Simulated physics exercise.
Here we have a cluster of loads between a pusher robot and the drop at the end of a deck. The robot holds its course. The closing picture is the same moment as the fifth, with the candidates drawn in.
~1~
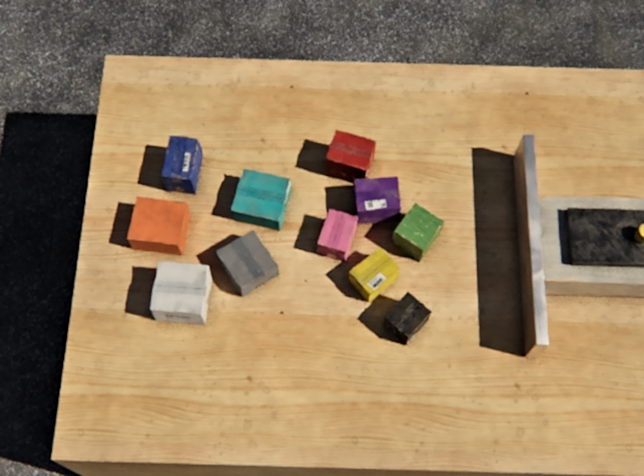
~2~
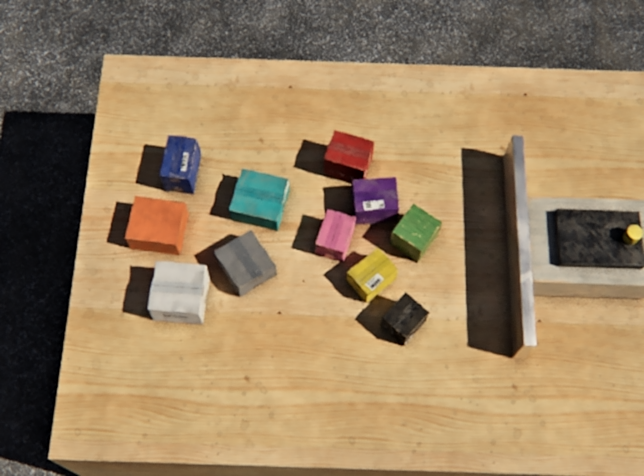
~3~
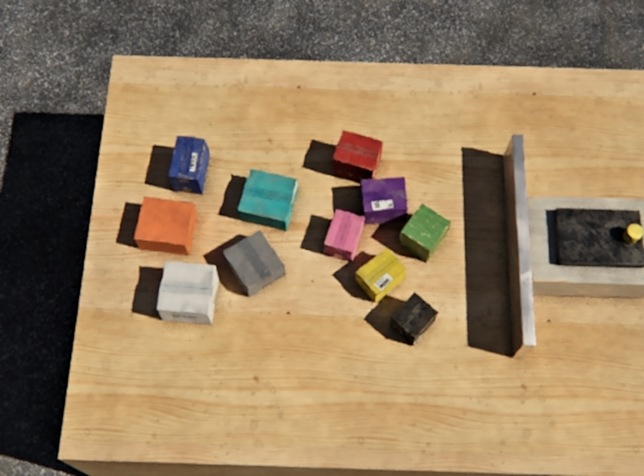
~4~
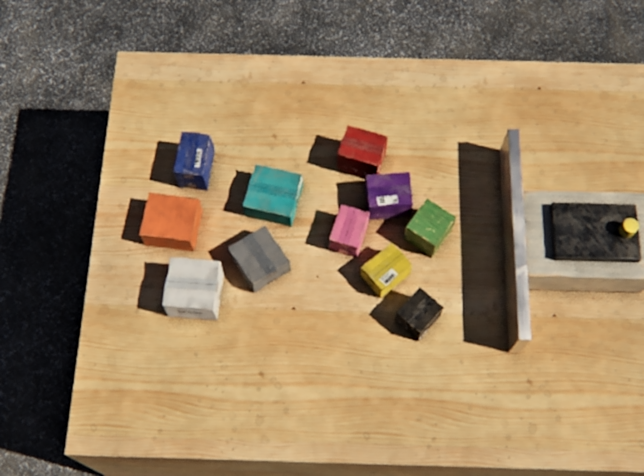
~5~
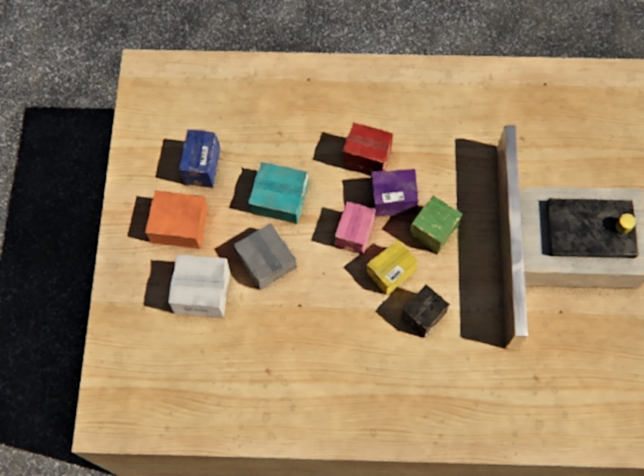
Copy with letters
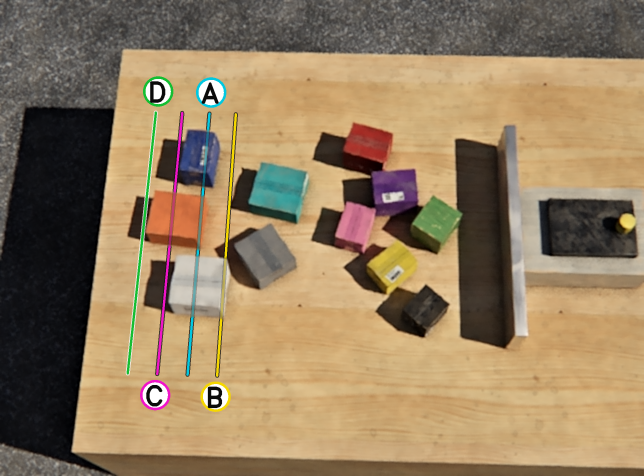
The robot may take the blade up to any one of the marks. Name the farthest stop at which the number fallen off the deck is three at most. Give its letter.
As far as mark C.
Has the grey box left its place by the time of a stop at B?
Yes.
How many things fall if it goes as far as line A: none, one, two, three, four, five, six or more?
The count is none.
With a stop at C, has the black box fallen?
No.
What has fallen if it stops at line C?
The orange crate.
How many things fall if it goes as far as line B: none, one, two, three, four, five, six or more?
The count is none.
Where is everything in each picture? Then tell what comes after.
In the first picture, turquoise parcel (262, 200); yellow parcel (374, 275); grey box (248, 264).
In the second picture, robot (593, 238); red parcel (349, 159).
In the third picture, robot (593, 237); orange crate (166, 226).
In the fourth picture, robot (589, 231); blue parcel (195, 161).
In the fifth picture, robot (586, 227); pink parcel (355, 228); purple box (394, 193); turquoise parcel (280, 193).
On the copy, A at (199, 237); B at (227, 238); C at (170, 236); D at (143, 236).
On C. First, robot (460, 224); red parcel (362, 146); black box (366, 322).
Then, robot (335, 222); orange crate (161, 216); blue parcel (177, 138).
Finally, robot (237, 219); orange crate over the edge; blue parcel (113, 125); one fallen.
By contrast, A is within the limit but short; B is within the limit but short; D drops six.
